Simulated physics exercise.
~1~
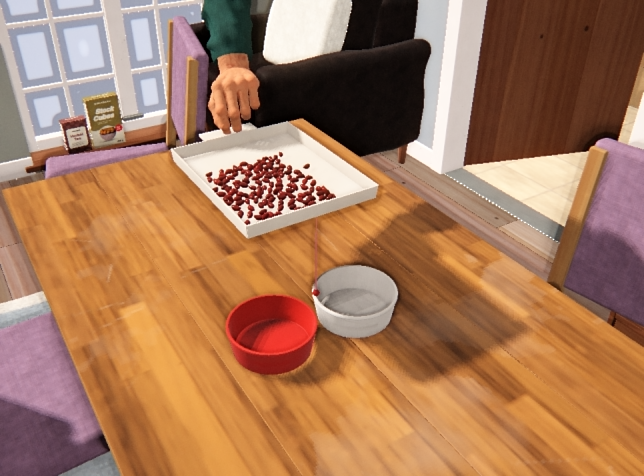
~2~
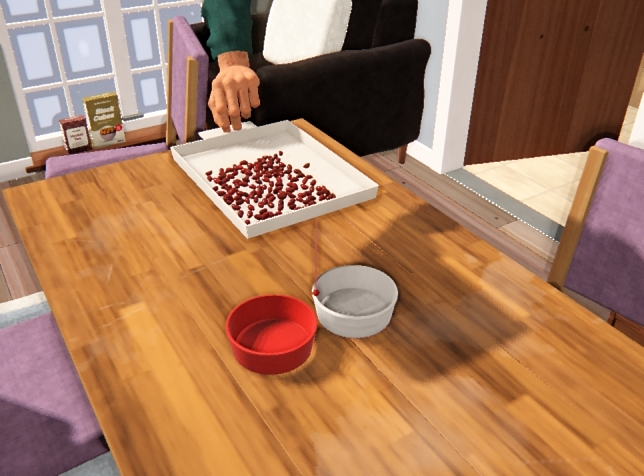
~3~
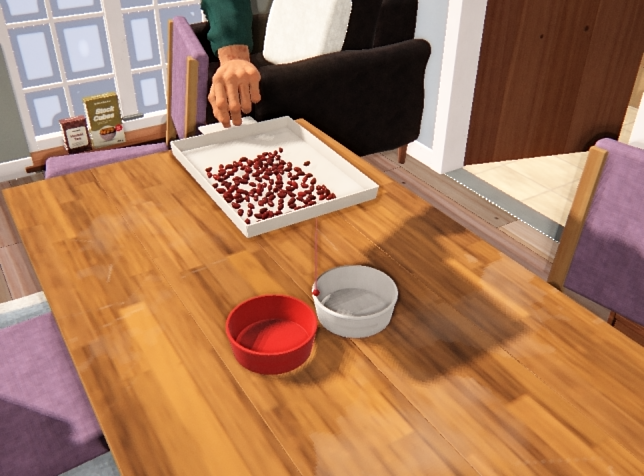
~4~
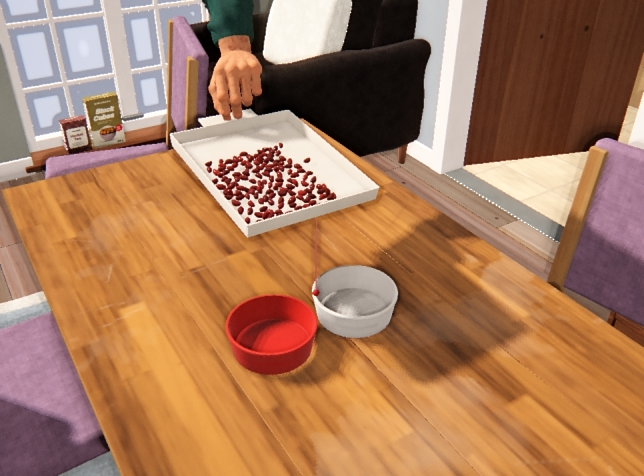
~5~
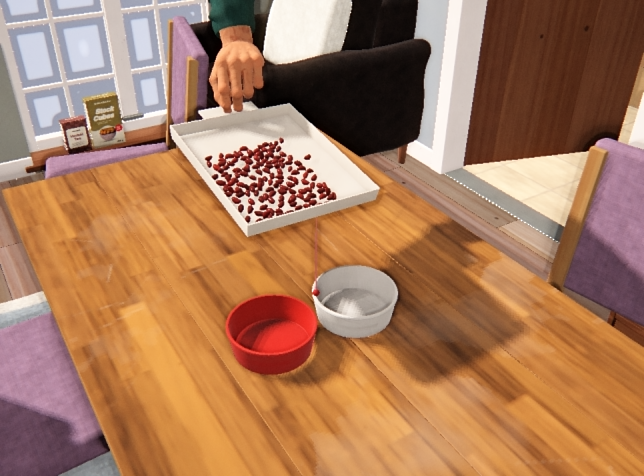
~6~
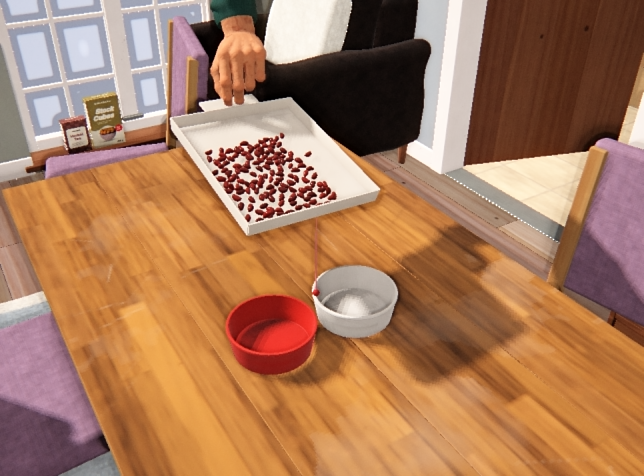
At a wooden dining table, a hand held a white tray of red kidney beans above a red bowl and a white bowl, then slowly raised its far end, tilting it slightly.
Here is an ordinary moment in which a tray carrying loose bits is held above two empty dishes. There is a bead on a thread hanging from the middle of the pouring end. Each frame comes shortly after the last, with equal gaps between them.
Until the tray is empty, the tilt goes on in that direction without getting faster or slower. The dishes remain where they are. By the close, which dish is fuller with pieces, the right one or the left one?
The right one.
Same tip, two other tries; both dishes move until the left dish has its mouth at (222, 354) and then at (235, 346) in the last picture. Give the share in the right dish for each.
Near 50 % and 50 %.
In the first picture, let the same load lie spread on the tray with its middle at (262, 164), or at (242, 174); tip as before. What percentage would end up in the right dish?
Near 70 and 60 percent respectively.
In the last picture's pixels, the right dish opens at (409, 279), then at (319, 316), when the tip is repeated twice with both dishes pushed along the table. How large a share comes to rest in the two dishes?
In order: 70 percent, then 50 percent.
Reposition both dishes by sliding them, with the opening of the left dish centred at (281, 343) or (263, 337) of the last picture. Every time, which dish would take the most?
The rightmost dish, then the rightmost dish.
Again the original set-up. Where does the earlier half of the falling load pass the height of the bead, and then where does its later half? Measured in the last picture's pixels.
(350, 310), then (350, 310).
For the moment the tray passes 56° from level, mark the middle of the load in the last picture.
The load is centred around (304, 185).
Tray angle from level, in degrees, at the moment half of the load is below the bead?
Near 110 degrees.
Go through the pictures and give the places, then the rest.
In the first picture, corners of the pouring end at (247, 225) and (376, 185), level; middle of the load at (271, 185), kidney beans; left dish at (294, 359); right dish at (379, 322); bead on its thread at (316, 293).
In the second picture, corners of the pouring end at (247, 225) and (376, 185), level; middle of the load at (271, 184).
In the third picture, corners of the pouring end at (247, 225) and (377, 186), tipped barely, lowest at the right corner; middle of the load at (271, 182).
In the fourth picture, corners of the pouring end at (248, 224) and (377, 187), tipped a little, lowest at the right corner; middle of the load at (271, 179).
In the fifth picture, corners of the pouring end at (248, 224) and (377, 188), tipped a little, lowest at the right corner; middle of the load at (265, 179).
In the sixth picture, corners of the pouring end at (249, 224) and (378, 189), tipped a little, lowest at the right corner; middle of the load at (265, 176); left dish at (294, 359); right dish at (379, 322).
Soon, tray tipped steeply; all on the tray.
A while on, tray tipped right over; nearly all on the tray; a stray few in the air.
Towards the end, tray tipped past a quarter turn; a small part in the left dish; about half in the right dish; about half outside both.
Finally, tray tipped past a quarter turn; a small part in the left dish; about half in the right dish; about half outside both.
